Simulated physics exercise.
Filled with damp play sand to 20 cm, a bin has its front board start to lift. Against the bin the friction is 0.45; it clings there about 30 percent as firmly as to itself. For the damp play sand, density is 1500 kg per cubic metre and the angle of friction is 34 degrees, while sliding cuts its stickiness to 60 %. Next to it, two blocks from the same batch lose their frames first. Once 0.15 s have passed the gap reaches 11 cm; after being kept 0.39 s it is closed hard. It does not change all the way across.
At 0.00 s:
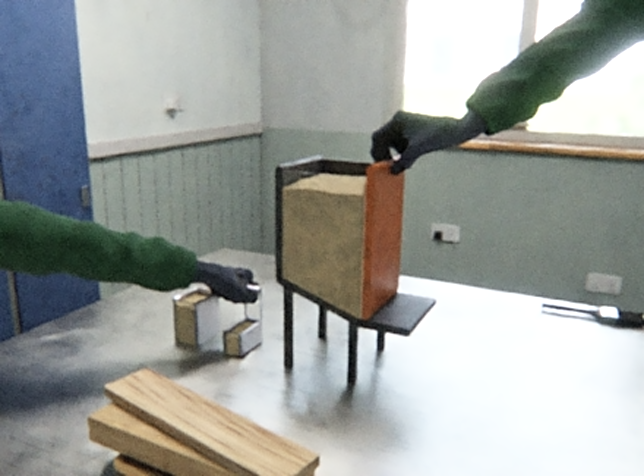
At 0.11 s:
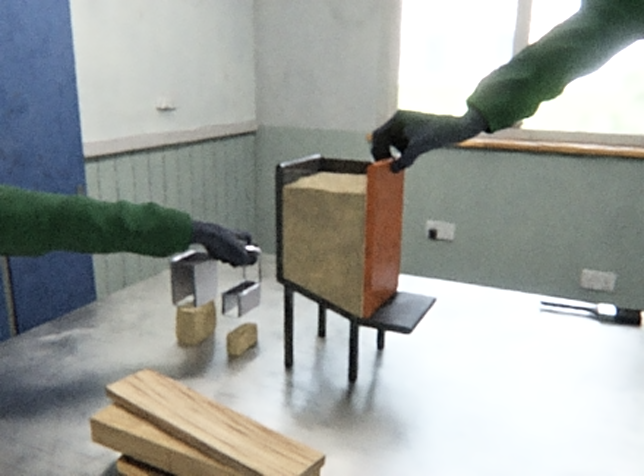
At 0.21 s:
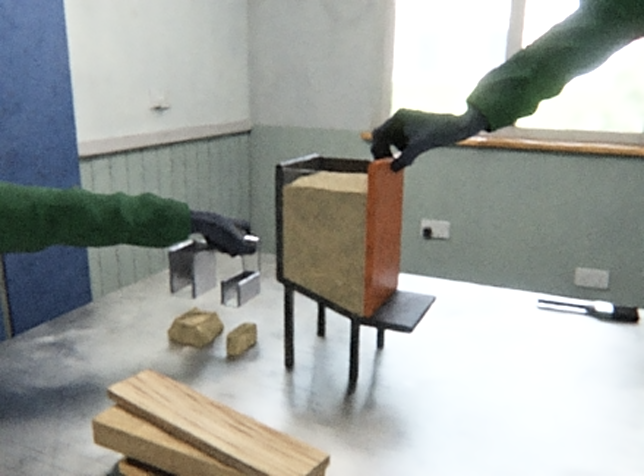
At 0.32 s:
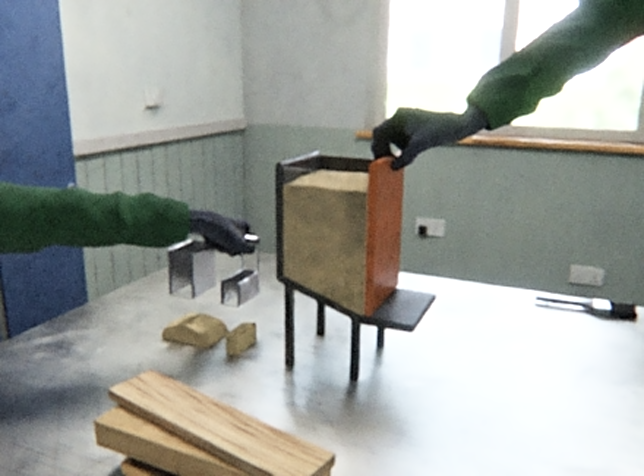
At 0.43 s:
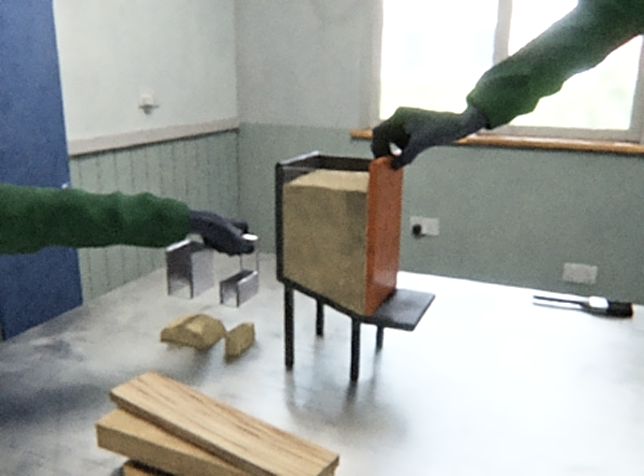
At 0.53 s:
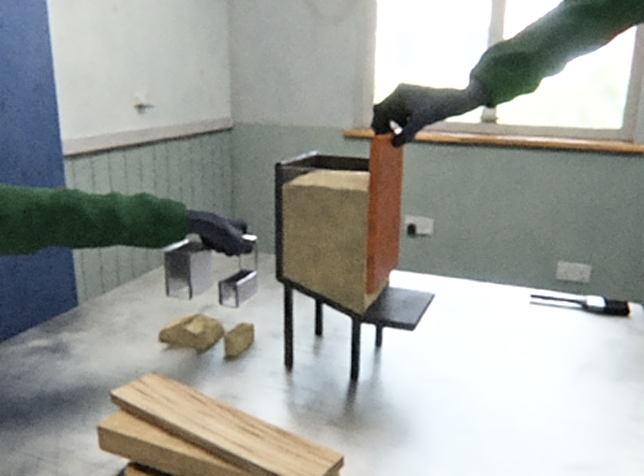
The clip shows a gloved hand lifting two metal sleeves off two sandy blocks, the taller left one slumping while the smaller barely changes; then another hand slides the orange board on a sand-filled bin slightly upward.
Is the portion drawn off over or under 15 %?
Over.
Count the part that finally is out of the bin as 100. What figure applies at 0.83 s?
Close to 40 in a hundred.
After 0.67 s, the hatch is 11 cm open and 0 % is out.
After 0.83 s, the hatch is 11 cm open and 11 % is out.
After 1.00 s, the hatch is 11 cm open and 17 % is out.
After 1.16 s, the hatch is 2.7 cm open and 23 % is out.
After 1.64 s, the hatch is shut and 24 % is out.
